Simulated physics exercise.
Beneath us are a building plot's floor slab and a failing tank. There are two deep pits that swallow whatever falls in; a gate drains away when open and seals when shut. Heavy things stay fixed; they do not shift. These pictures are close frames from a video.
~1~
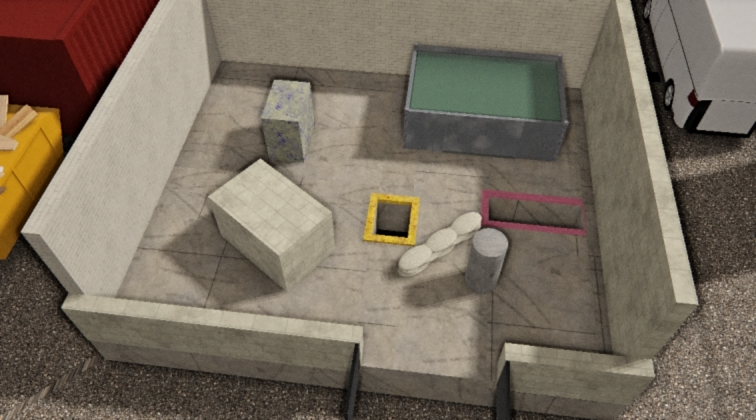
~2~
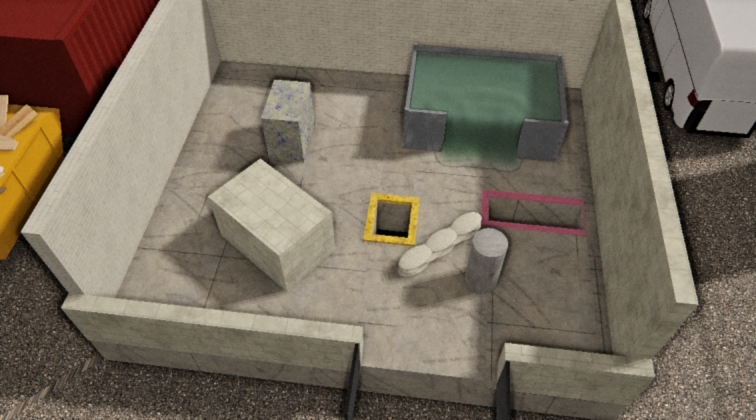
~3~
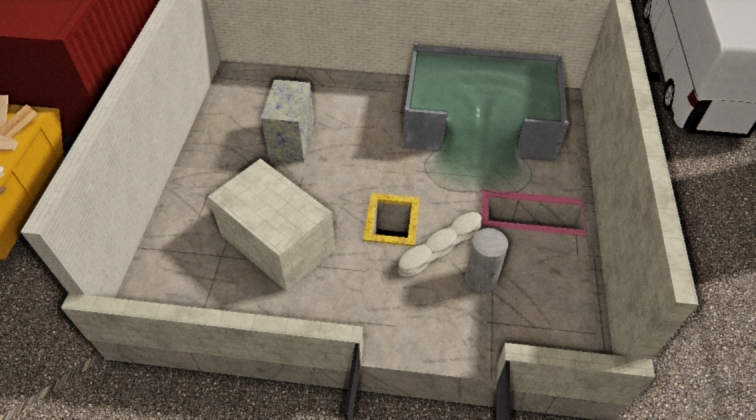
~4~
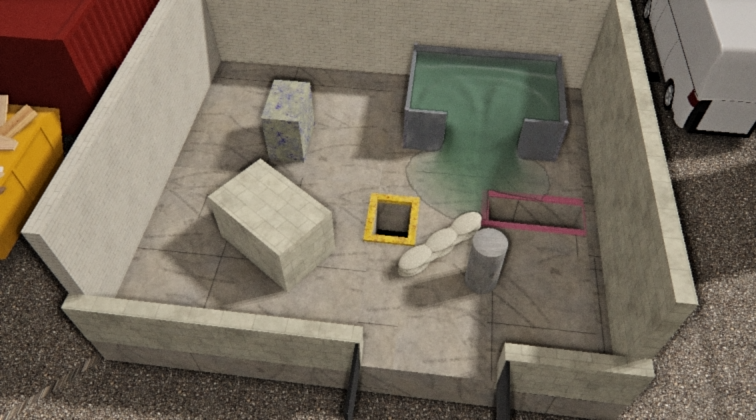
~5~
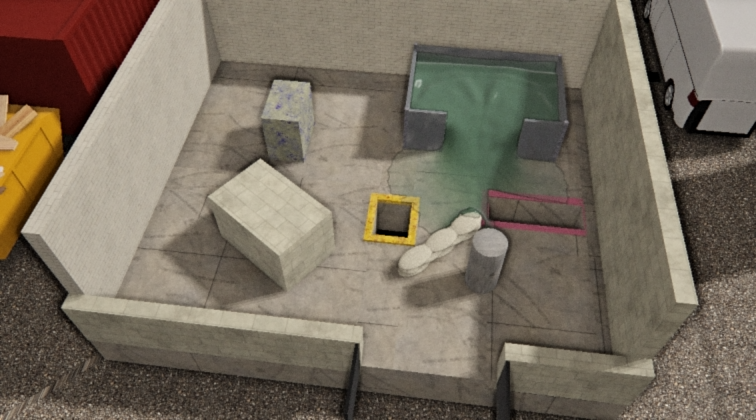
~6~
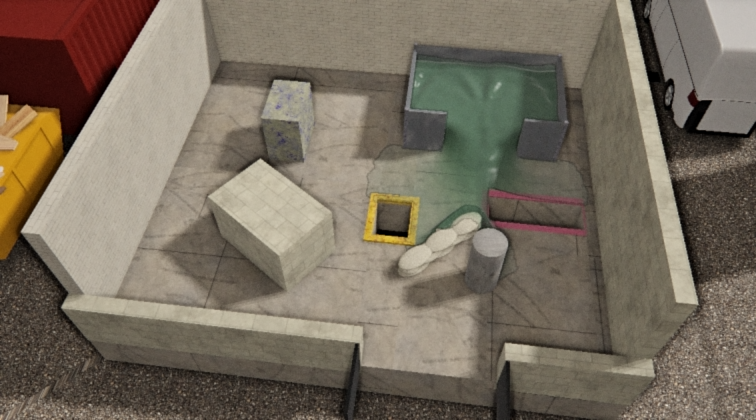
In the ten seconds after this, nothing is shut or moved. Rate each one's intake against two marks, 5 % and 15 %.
Ratings: Gate - below the 5 % mark; pink pit - above the 15 % mark; yellow pit - above the 15 % mark.
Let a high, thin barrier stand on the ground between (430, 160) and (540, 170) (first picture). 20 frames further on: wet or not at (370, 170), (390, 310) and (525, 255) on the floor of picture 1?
Running through them in order, the first comes out taken by the flood, the second free from flooding and the last free from flooding.
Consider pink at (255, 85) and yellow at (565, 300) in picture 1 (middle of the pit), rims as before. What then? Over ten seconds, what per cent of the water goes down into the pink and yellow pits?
Log, per cent - pink: 10, yellow: 25.
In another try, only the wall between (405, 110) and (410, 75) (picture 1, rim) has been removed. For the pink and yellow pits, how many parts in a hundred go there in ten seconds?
Pink 0 %, yellow 8 %.
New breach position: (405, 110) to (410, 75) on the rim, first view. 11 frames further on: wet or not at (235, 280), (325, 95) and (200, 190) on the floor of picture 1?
Point 1: Unwetted; point 2: Inundated; point 3: Inundated.
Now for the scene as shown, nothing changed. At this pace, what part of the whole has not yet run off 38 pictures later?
Near 48 in a hundred.
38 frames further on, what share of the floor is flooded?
Roughly 60 percent.
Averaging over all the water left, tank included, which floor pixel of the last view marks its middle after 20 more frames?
I would point to (448, 172).
A moment on, water covers 25 % of the floor; the gate 0 %, the pink pit 11 %, the yellow pit 3 %.
Next, water covers 35 % of the floor; the gate 0 %, the pink pit 18 %, the yellow pit 7 %.
Then, water covers 45 % of the floor; the gate 0 %, the pink pit 26 %, the yellow pit 12 %.
Later, water covers 60 % of the floor; the gate 1 %, the pink pit 34 %, the yellow pit 17 %.
In the end, water covers 75 % of the floor; the gate 3 %, the pink pit 40 %, the yellow pit 19 %.
